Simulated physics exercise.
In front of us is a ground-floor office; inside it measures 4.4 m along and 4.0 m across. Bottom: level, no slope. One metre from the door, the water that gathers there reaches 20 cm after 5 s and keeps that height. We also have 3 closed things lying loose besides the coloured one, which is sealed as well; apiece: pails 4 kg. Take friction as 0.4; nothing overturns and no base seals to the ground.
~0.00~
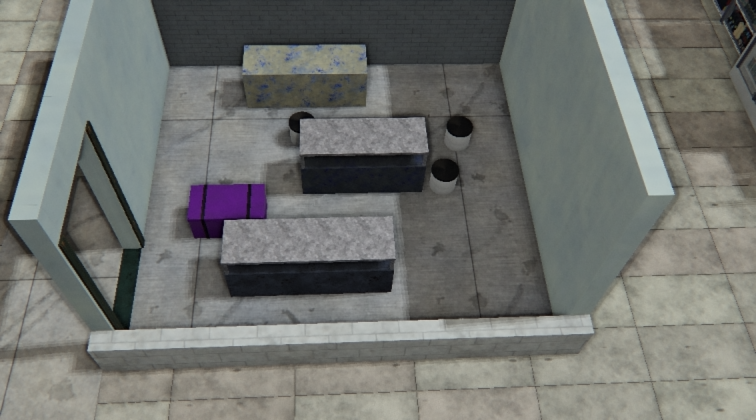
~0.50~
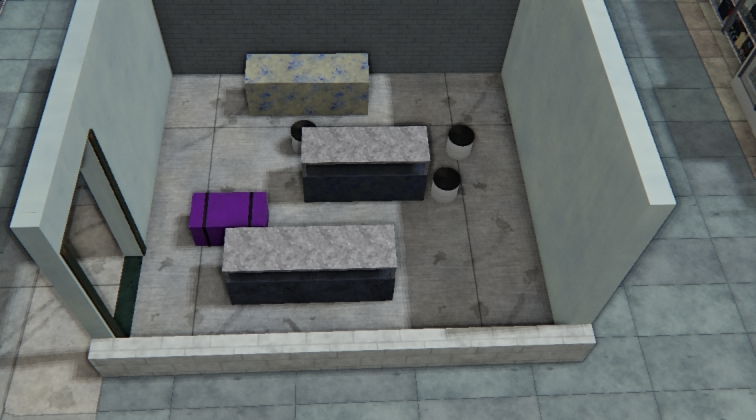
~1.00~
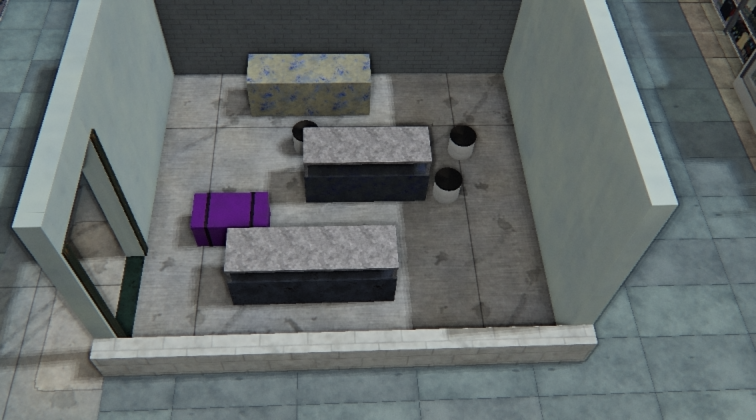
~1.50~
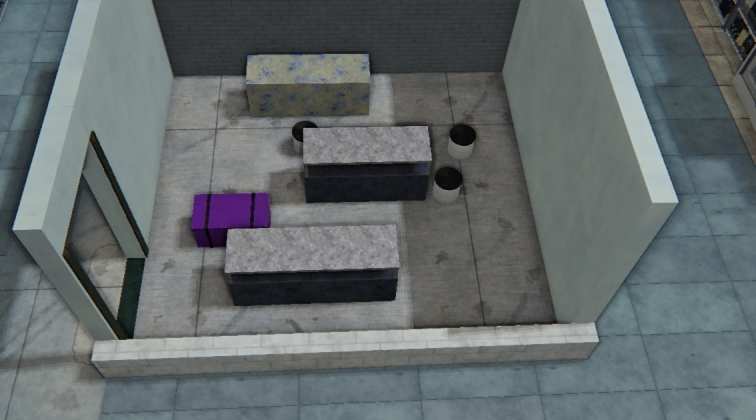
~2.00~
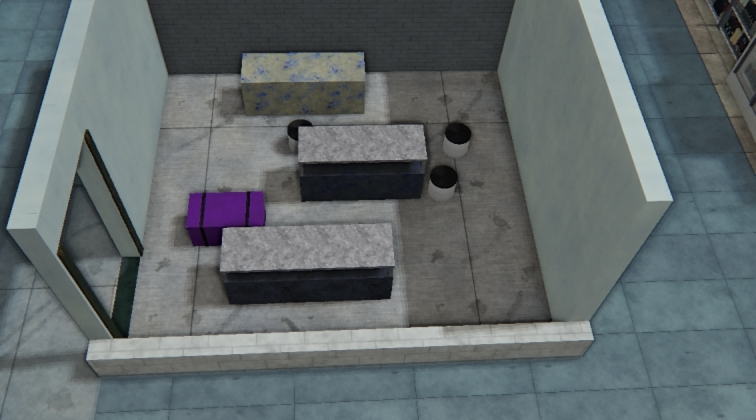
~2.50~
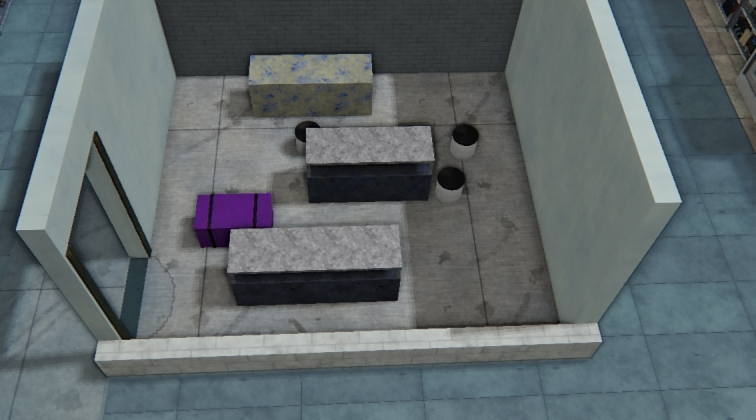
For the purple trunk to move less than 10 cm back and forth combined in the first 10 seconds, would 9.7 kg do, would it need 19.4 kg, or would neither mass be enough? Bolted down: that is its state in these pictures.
Neither would be enough.
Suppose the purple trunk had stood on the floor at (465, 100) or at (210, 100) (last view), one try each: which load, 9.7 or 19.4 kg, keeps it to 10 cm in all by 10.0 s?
Going in order: Neither weight works, neither weight works.
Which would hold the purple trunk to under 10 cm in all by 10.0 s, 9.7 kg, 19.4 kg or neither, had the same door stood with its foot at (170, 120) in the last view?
Under that setup, neither option succeeds.
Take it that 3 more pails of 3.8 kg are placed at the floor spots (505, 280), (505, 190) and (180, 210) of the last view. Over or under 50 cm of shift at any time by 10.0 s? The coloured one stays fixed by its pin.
Listed in order, they go over the bar, over the bar, over the bar.
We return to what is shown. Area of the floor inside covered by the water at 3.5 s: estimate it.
Somewhere about 1.5 m2, give or take.
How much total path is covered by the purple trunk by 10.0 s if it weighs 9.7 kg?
Path length near 250 cm.
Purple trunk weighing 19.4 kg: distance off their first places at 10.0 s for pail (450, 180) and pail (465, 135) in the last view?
20 cm, 30 cm.
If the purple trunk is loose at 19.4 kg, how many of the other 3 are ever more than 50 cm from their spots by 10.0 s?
That comes to 1.
After 3.5 s the purple trunk would be 0 cm from its start with 9.7 kg and 0 cm from its start with 19.4 kg; 0 cm of water round it then.
After 4.5 s the purple trunk would be 19 cm from its start with 9.7 kg and 4 cm from its start with 19.4 kg; 4 cm of water round it then.
After 7.0 s the purple trunk would be 149 cm from its start with 9.7 kg and 102 cm from its start with 19.4 kg; 4 cm of water round it then.
After 10.0 s the purple trunk would be 207 cm from its start with 9.7 kg and 148 cm from its start with 19.4 kg; 6 cm of water round it then.
